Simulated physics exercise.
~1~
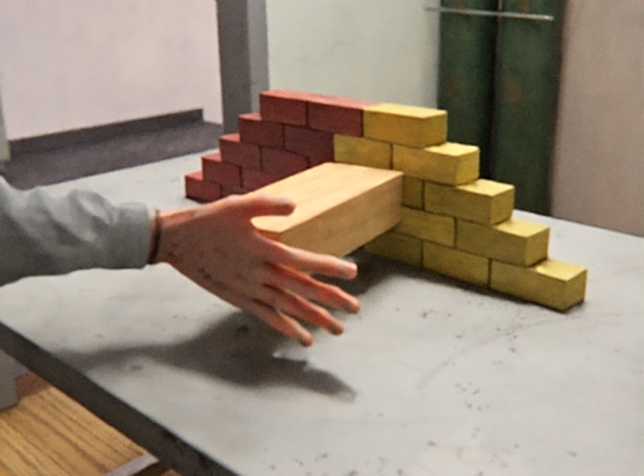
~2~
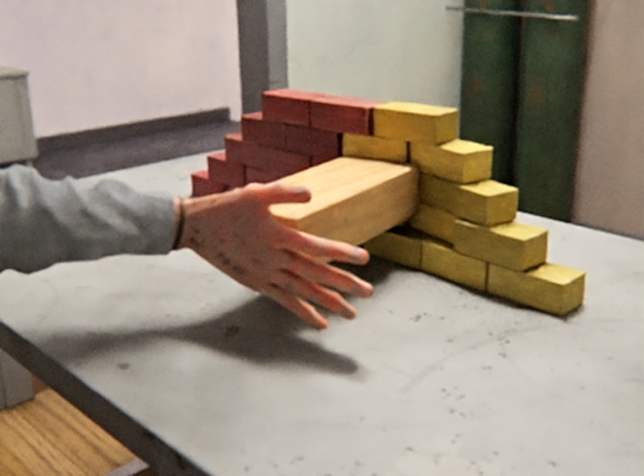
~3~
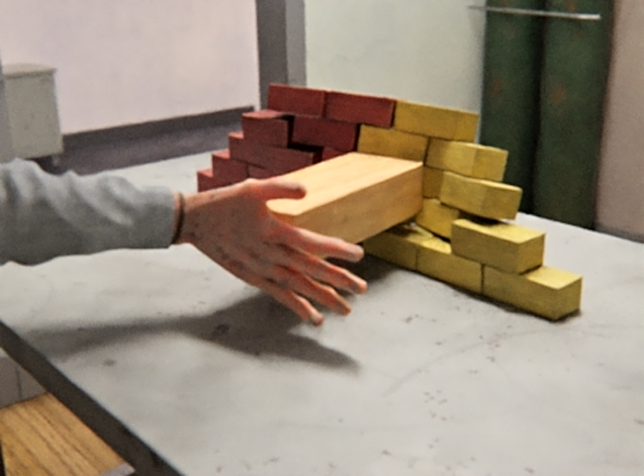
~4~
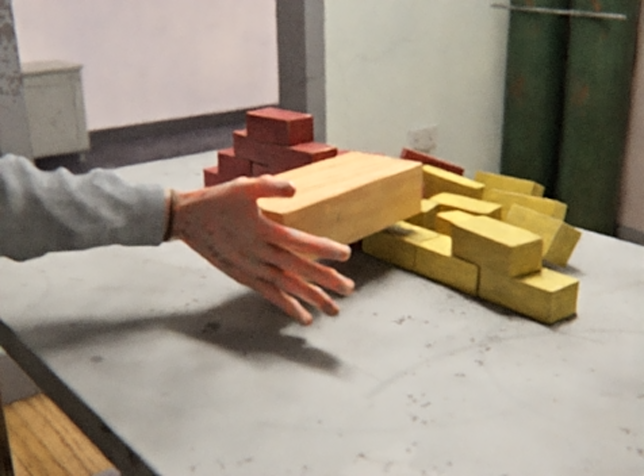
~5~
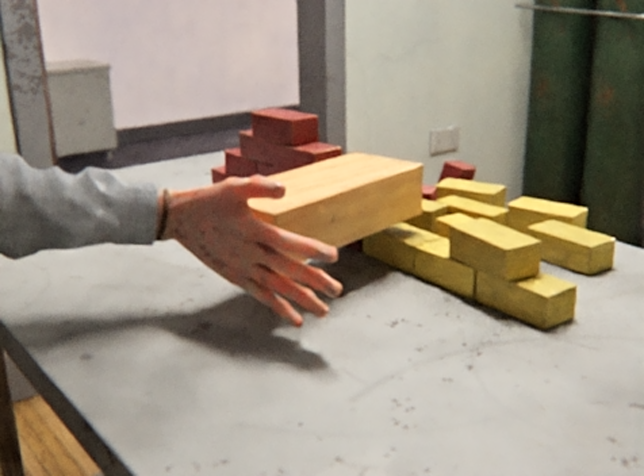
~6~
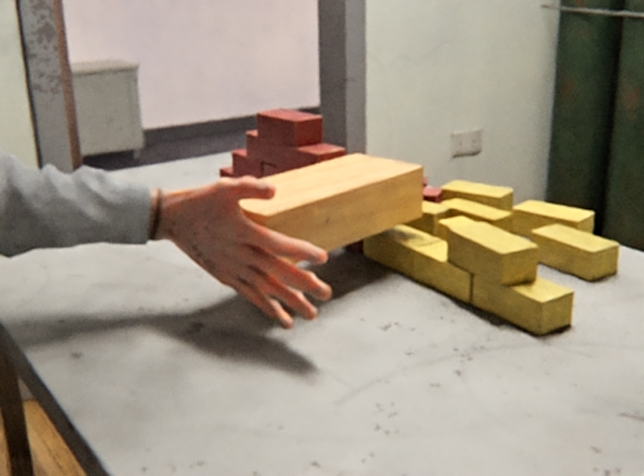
On a table, a hand pushes a wooden block into a red and yellow brick wall, toppling its upper part.
